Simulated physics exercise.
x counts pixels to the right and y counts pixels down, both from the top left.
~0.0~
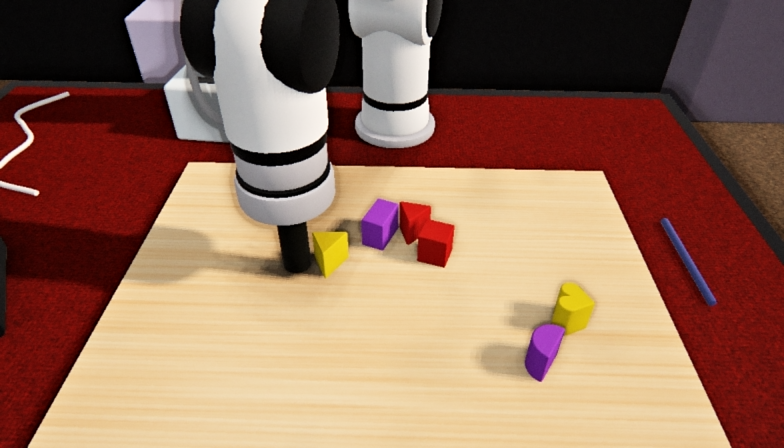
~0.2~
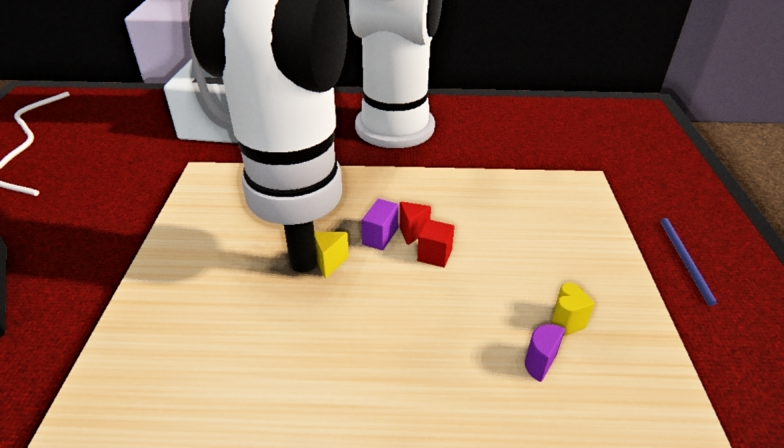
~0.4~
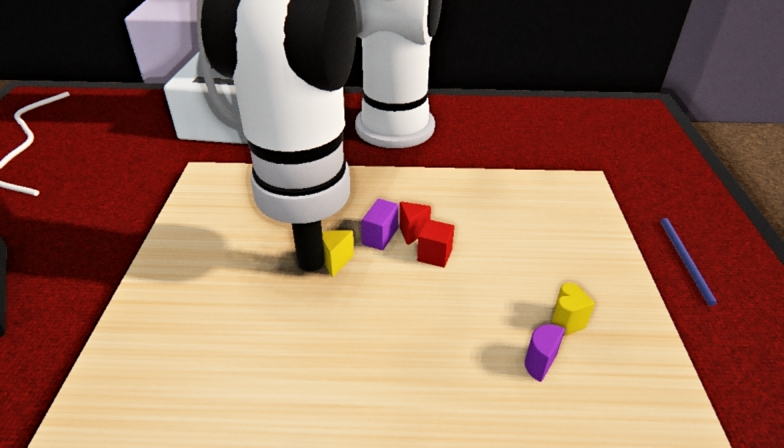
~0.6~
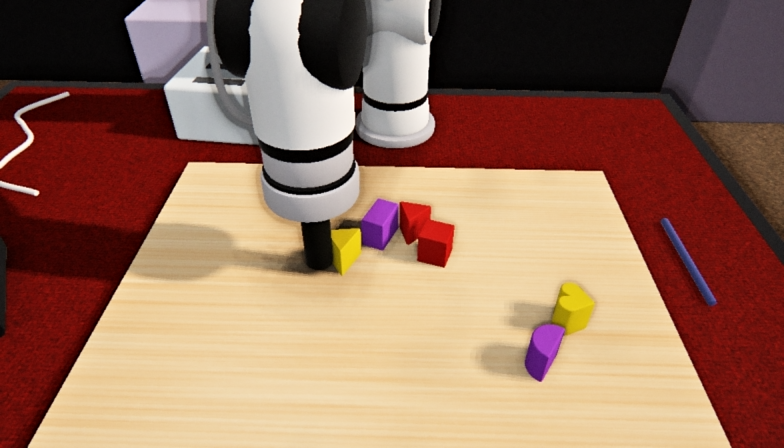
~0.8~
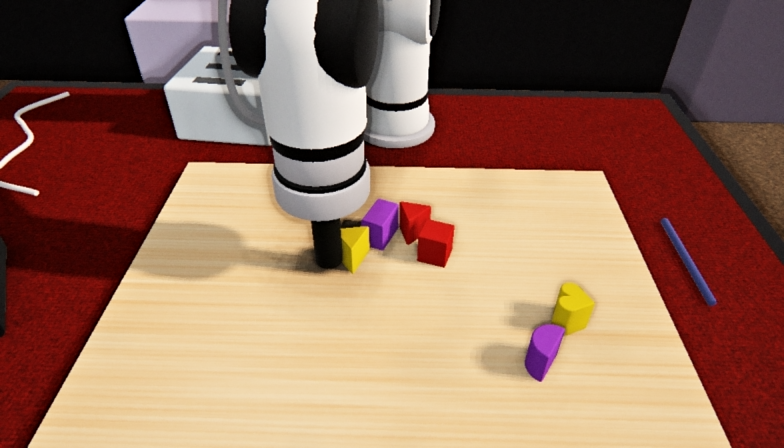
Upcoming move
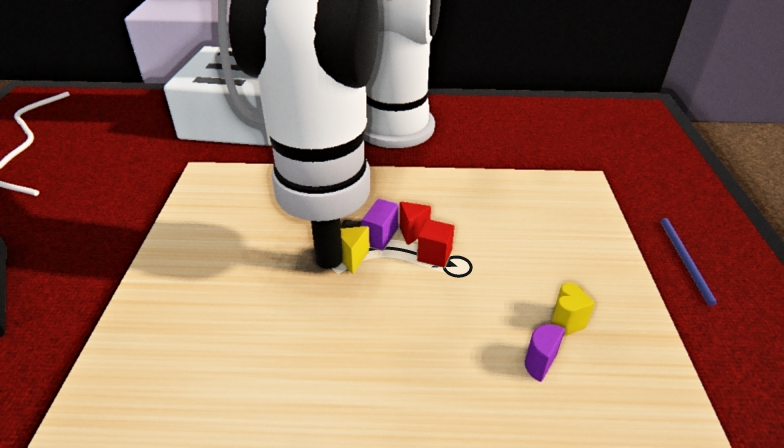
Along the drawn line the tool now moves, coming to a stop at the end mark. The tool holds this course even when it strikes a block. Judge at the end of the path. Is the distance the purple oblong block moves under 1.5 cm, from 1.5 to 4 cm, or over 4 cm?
Its displacement is between 1.5 and 4 cm.
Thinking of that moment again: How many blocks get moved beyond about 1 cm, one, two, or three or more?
In total, three or more blocks get moved by over 1 cm.
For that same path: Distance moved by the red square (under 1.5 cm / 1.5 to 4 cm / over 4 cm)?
It shifts over 4 cm.
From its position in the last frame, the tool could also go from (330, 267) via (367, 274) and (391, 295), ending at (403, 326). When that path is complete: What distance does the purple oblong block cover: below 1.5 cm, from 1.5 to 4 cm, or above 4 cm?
It slides not even 1.5 cm.
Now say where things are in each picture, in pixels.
In the first frame, tool's lower end (298, 264); yellow three-sided block (327, 239); purple oblong block (380, 211); red three-sided block (413, 209); red square (437, 230).
In the second frame, tool (304, 263); blocks still.
In the third frame, tool (311, 262); yellow three-sided block (334, 238).
In the fourth frame, tool (320, 261); yellow three-sided block (342, 236).
In the fifth frame, tool (329, 260); yellow three-sided block (351, 234); purple oblong block (380, 211); red three-sided block (413, 209); red square (437, 230).
Drawn move, from (330, 267) via (370, 249) and (414, 253), ending at (457, 266).
What follows on the original path. One third of the way, tool (370, 242); yellow three-sided block (394, 223), turned 20° clockwise; purple oblong block (394, 202), turned 35° anticlockwise; red three-sided block (418, 207).
Two thirds of the way, tool (415, 246); yellow three-sided block (437, 221), turned 15° clockwise; purple oblong block (399, 199), turned 45° anticlockwise; red three-sided block (426, 201), turned 15° anticlockwise; red square (456, 234), turned 20° clockwise.
At the end, tool (458, 259); yellow three-sided block (475, 228); purple oblong block (399, 199), turned 45° anticlockwise; red three-sided block (426, 201), turned 15° anticlockwise; red square (498, 237).
